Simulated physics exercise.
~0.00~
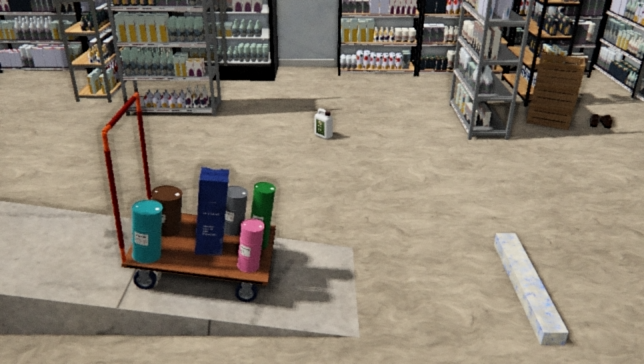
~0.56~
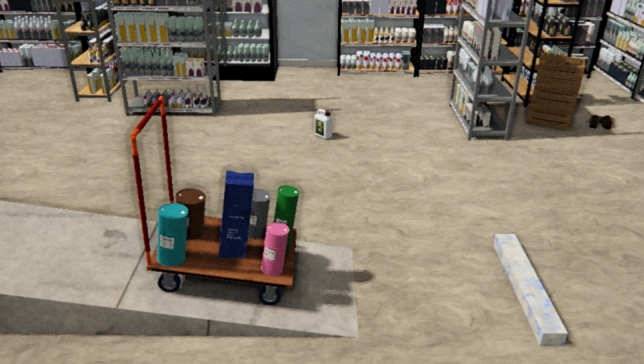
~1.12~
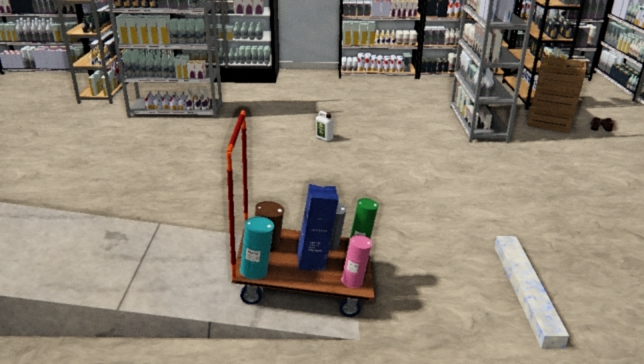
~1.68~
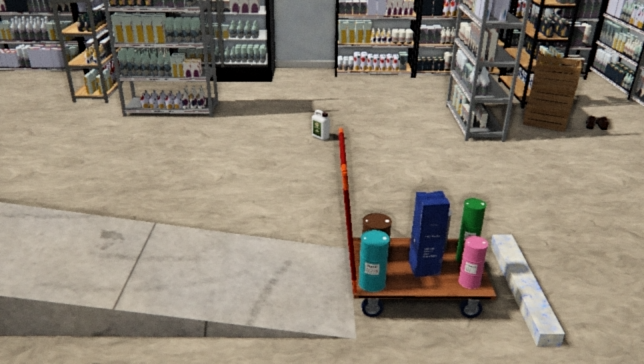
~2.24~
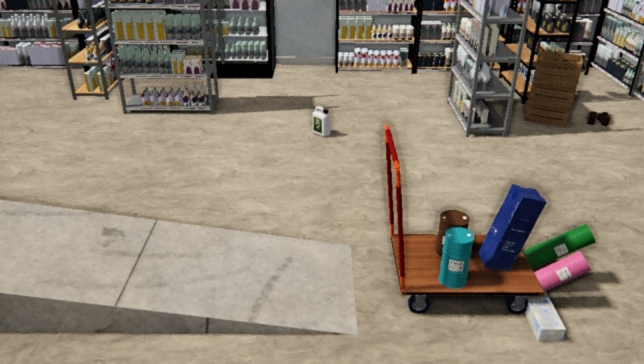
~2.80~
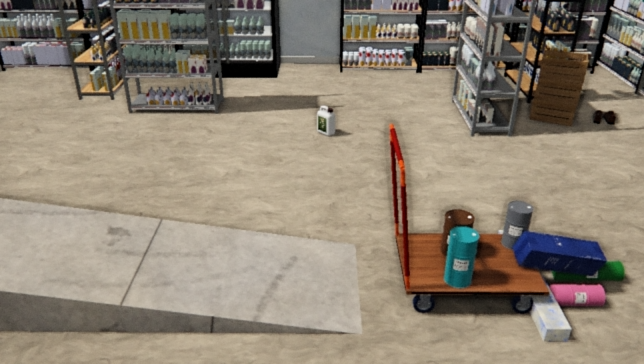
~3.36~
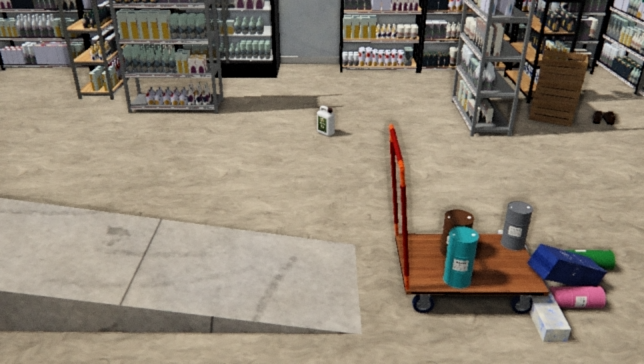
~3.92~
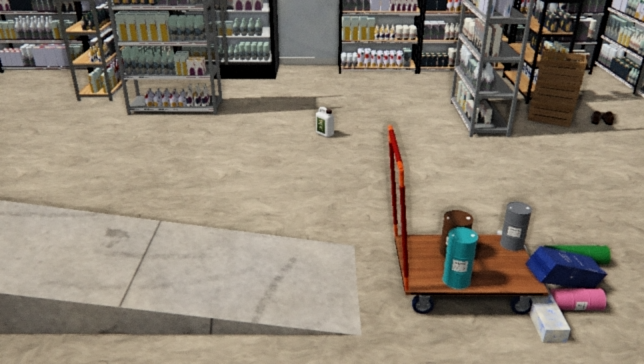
A trolley rolls down a ramp, hits a kerb, and spills three of its items.
